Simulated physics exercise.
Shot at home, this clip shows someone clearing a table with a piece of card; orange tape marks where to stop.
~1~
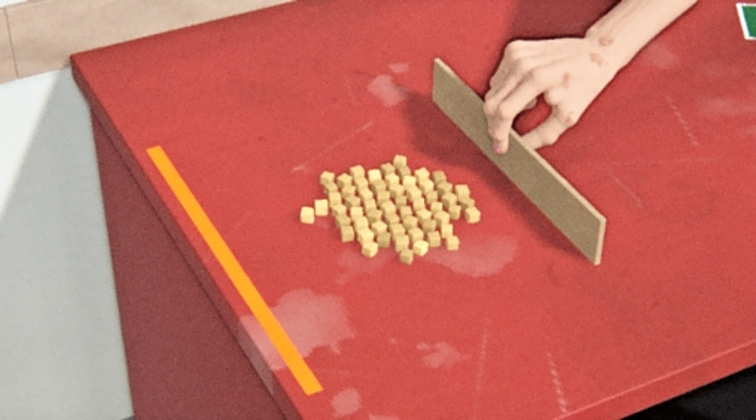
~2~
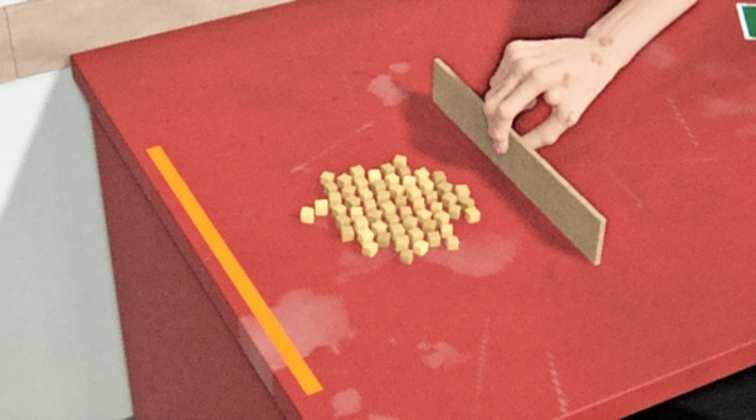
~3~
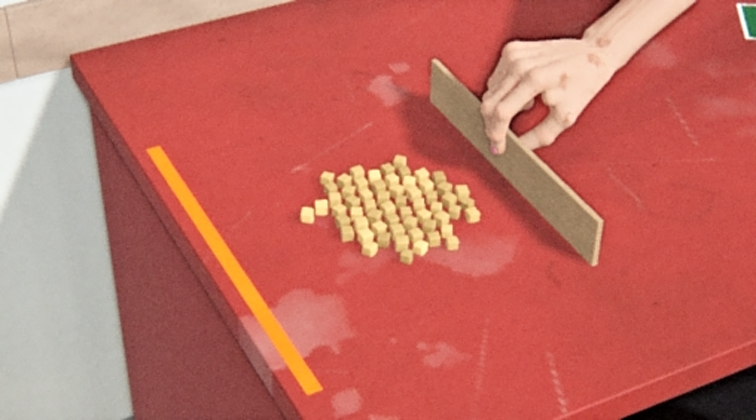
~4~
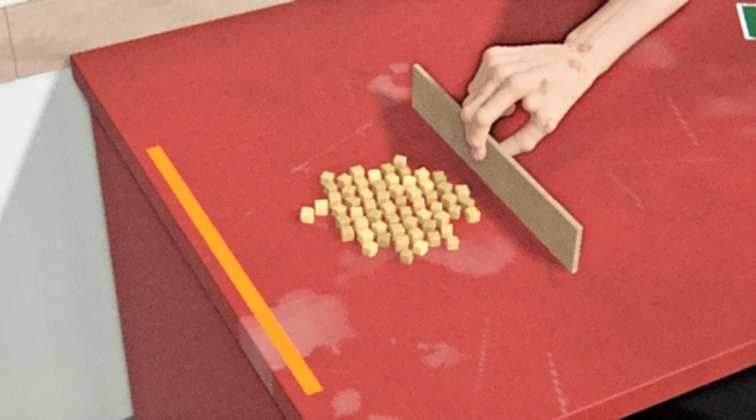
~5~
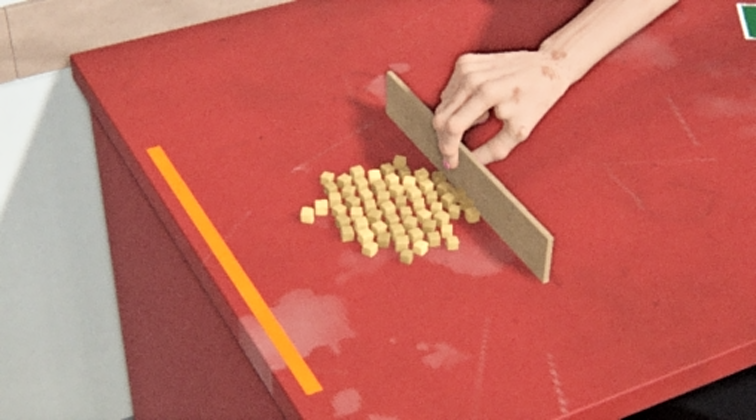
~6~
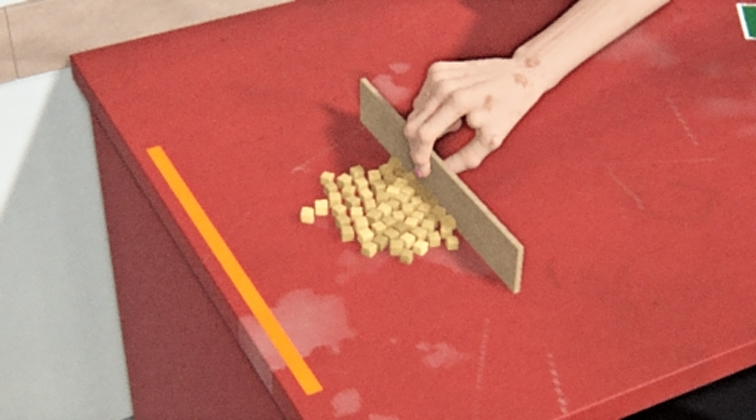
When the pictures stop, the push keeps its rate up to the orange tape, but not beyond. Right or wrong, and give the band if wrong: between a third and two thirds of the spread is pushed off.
Wrong, over two thirds is pushed off.
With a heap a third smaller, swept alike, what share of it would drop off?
80 % or thereabouts.
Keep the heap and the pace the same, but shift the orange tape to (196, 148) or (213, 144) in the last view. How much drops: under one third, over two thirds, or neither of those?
Try 1 - below one third; try 2 - less than a third.
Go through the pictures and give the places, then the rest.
In the first frame, piece of card near (588, 229), at rest; orange tape near (160, 158), right by the edge; edge at (207, 271); the heap near (388, 209), small wooden cubes.
In the second frame, piece of card near (588, 229), at rest.
In the third frame, piece of card near (586, 230); the heap near (388, 209).
In the fourth frame, piece of card near (565, 237).
In the fifth frame, piece of card near (537, 247); the heap near (388, 209).
In the sixth frame, piece of card near (507, 257); orange tape near (160, 158); edge at (207, 271); the heap near (393, 207), near a third pushed along.
Shortly afterwards, piece of card still moving, near (325, 189); heap all on the table, its front near (253, 243).
Next, piece of card stopped at the orange tape; heap near two thirds over the edge.
Some moments later, piece of card stopped at the orange tape; heap the bulk over the edge.
In the end, piece of card stopped at the orange tape; heap the bulk over the edge.
